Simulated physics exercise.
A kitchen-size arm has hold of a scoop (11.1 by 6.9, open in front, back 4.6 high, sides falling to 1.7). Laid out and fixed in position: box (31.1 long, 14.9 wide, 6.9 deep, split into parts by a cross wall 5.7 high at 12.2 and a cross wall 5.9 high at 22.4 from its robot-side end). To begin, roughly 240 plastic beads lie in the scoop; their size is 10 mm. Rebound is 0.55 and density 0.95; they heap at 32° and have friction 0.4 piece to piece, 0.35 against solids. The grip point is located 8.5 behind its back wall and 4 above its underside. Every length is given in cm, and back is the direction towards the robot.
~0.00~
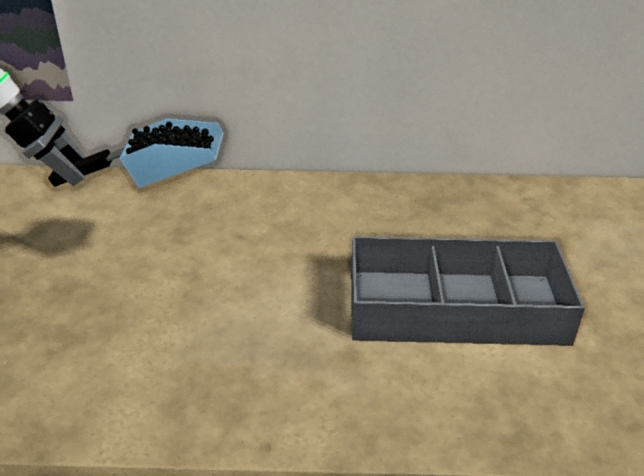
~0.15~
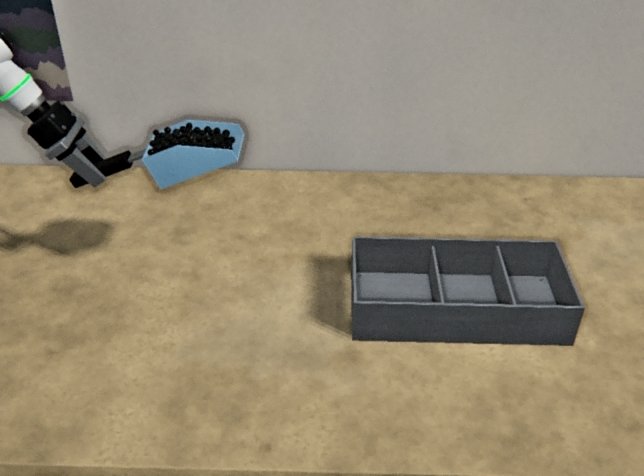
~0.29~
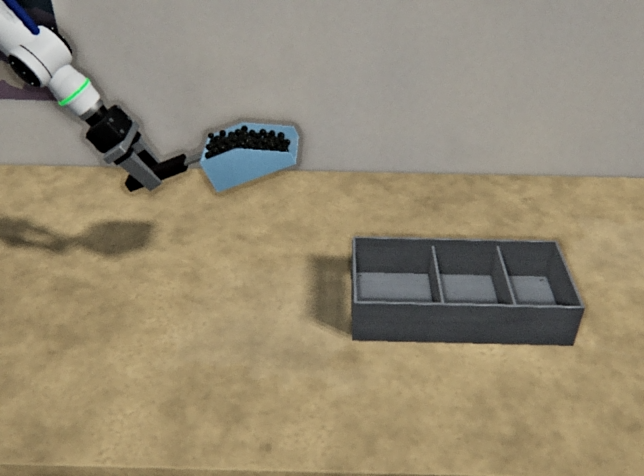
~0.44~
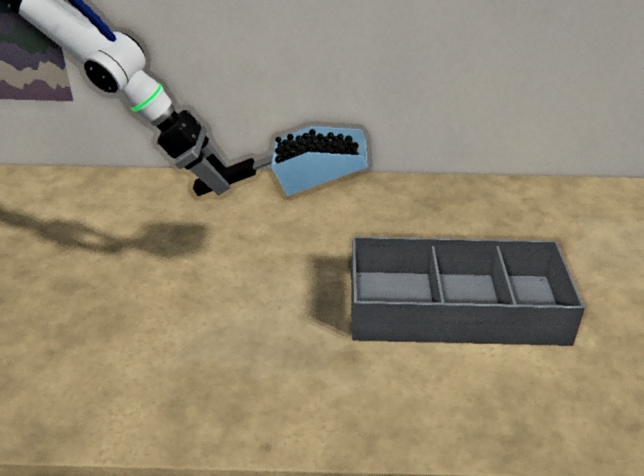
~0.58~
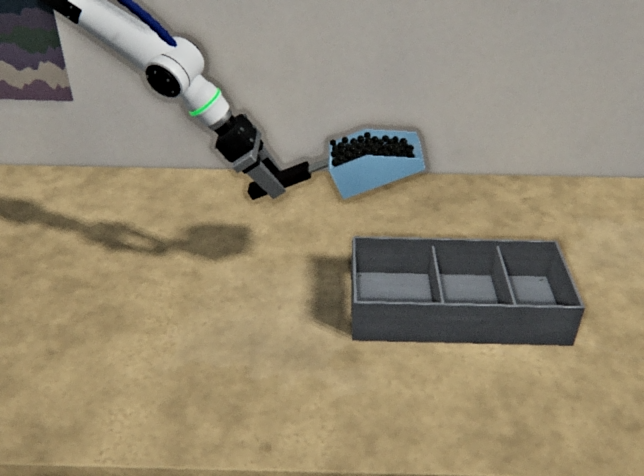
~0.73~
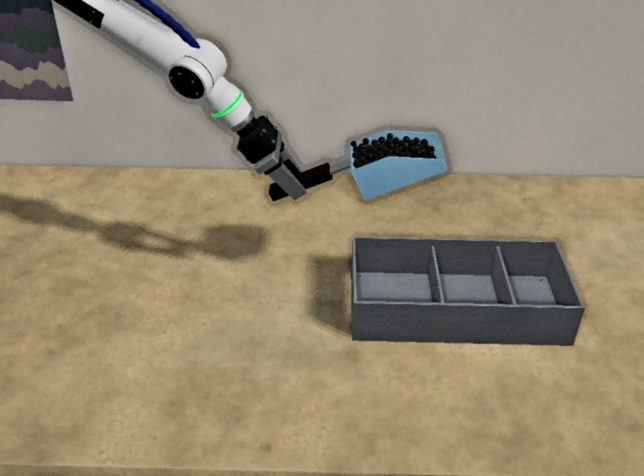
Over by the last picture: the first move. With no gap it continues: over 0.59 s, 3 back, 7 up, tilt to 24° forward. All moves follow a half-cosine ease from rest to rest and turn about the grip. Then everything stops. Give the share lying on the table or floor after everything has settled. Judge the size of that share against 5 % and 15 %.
The share is below 5 %.
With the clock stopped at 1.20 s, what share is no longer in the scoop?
Share out so far: Near 0 %.
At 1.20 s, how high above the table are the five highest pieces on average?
Close to 26 cm above the tabletop.
After 0.97 s, tilted 8° backward, highest piece 26 above the table; 243 on the scoop.
After 1.20 s, tilted 19° forward, highest piece 26 above the table; 243 on the scoop.
After 1.52 s, tilted 24° forward, highest piece 22 above the table; 135 on the scoop, 67 in the robot-side part, 41 in flight or on a rim.
After 2.57 s, tilted 24° forward, highest piece 3 above the table; 224 in the robot-side part, 19 in the middle part.
In the end, 224 in the robot-side part, 19 in the middle part. That is 0 % on the table or floor.
